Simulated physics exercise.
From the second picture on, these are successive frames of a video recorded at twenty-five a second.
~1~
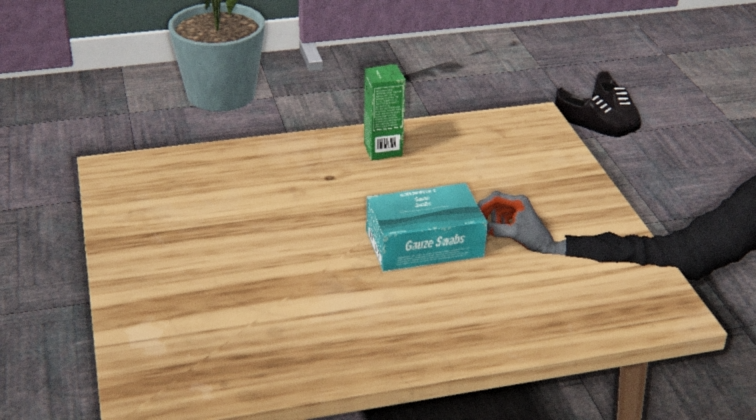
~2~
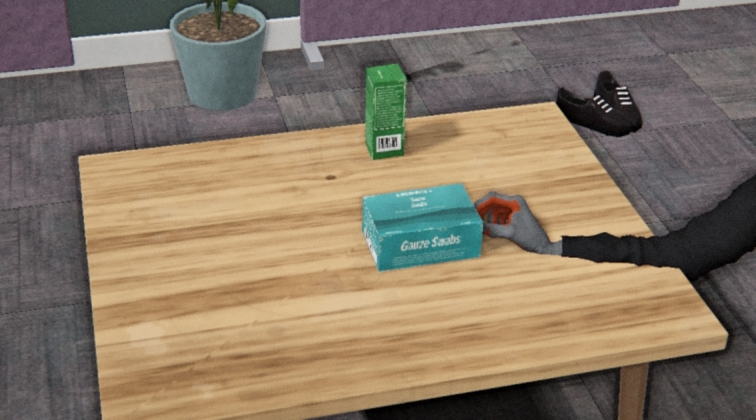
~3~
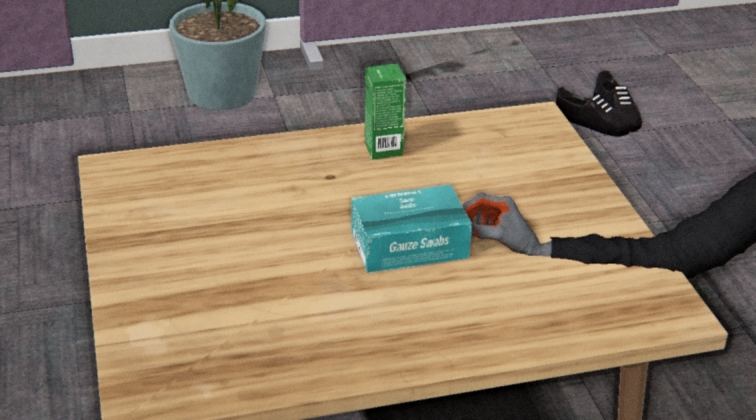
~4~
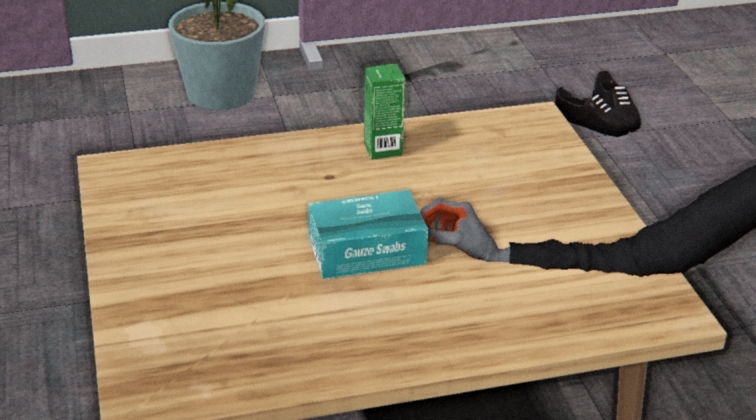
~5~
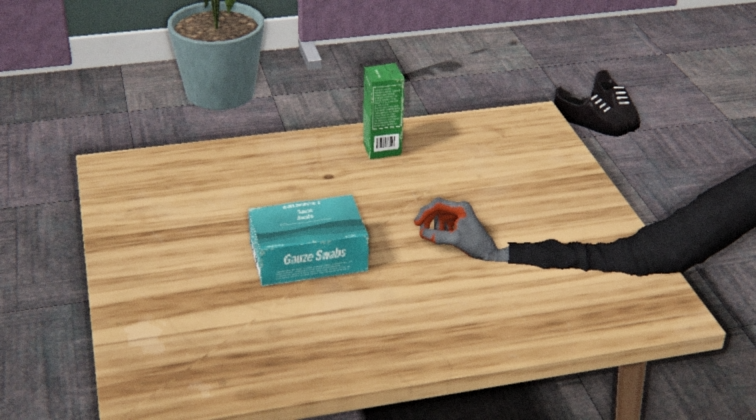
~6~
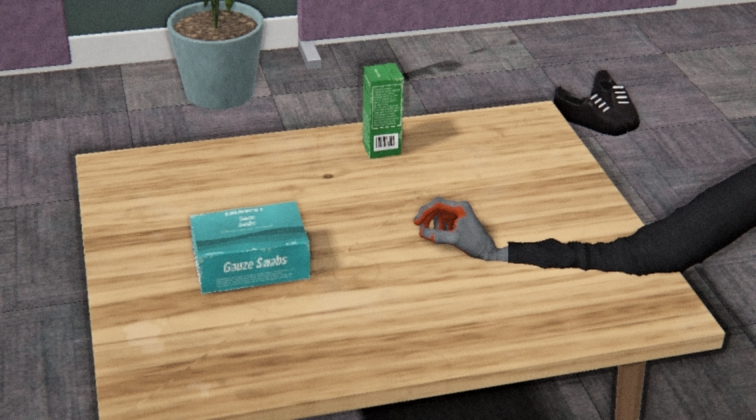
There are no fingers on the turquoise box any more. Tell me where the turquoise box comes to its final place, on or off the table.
My guess is it will come off.
Then, 0.30 s past the last view, turquoise box now off the table.
Then, 0.50 s past the last view, things are still on the move.
Finally, off the table, turquoise box.
